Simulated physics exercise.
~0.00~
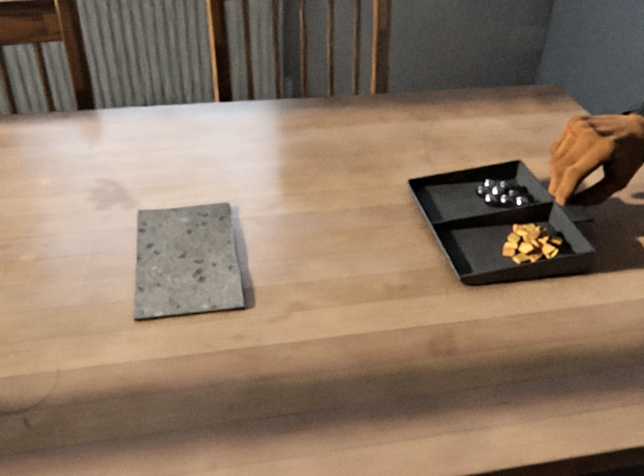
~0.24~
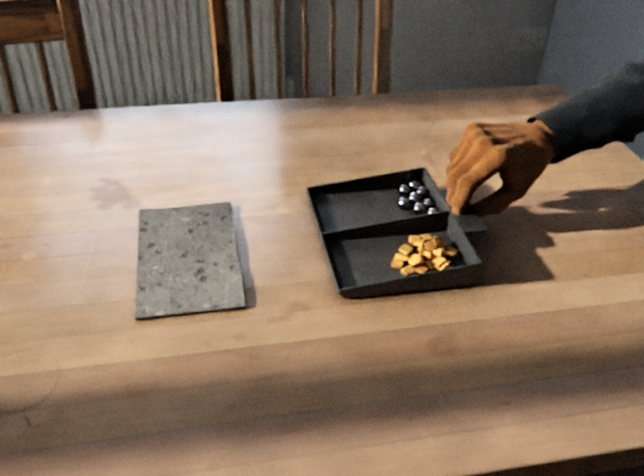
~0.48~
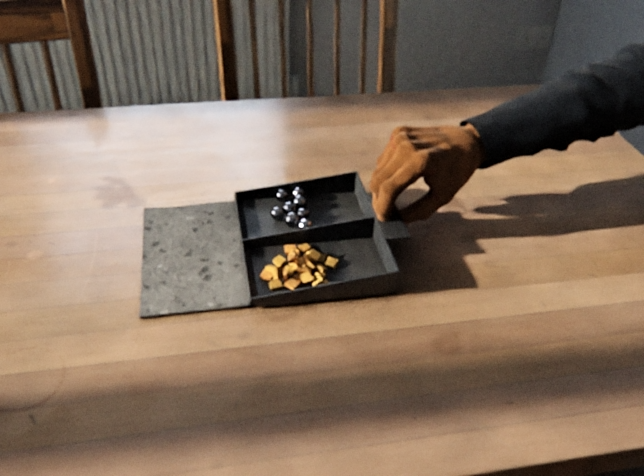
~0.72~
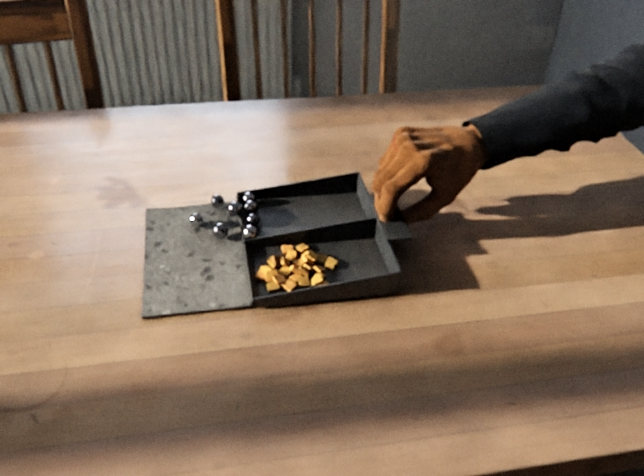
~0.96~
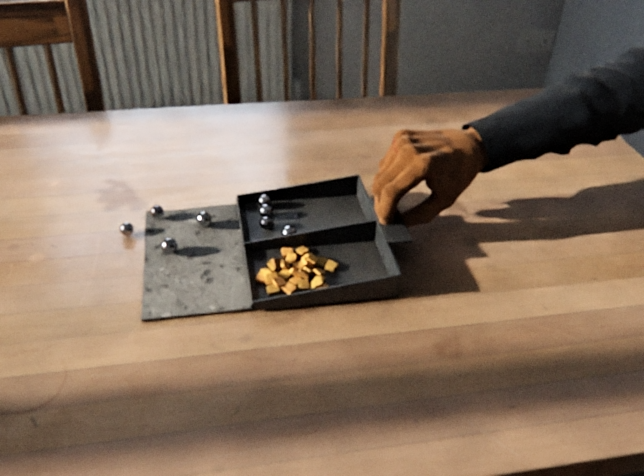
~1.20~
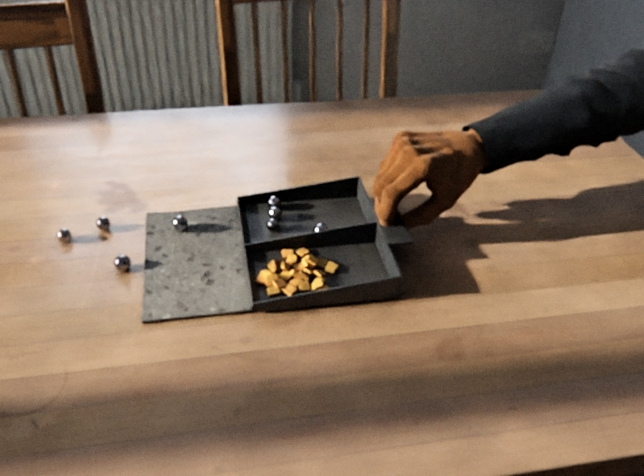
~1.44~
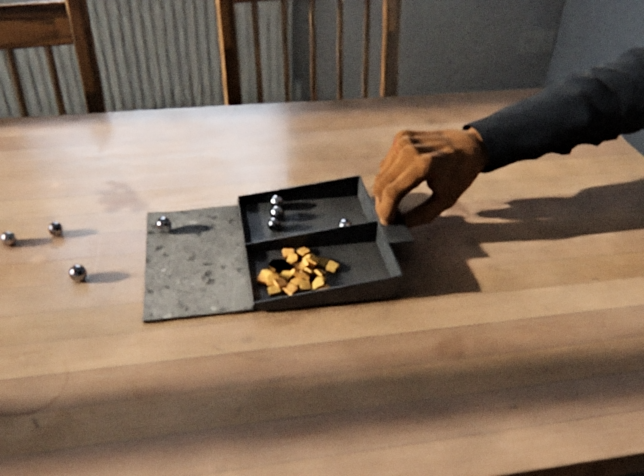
A hand slides a black tray left into a slab, and some silver balls roll out.
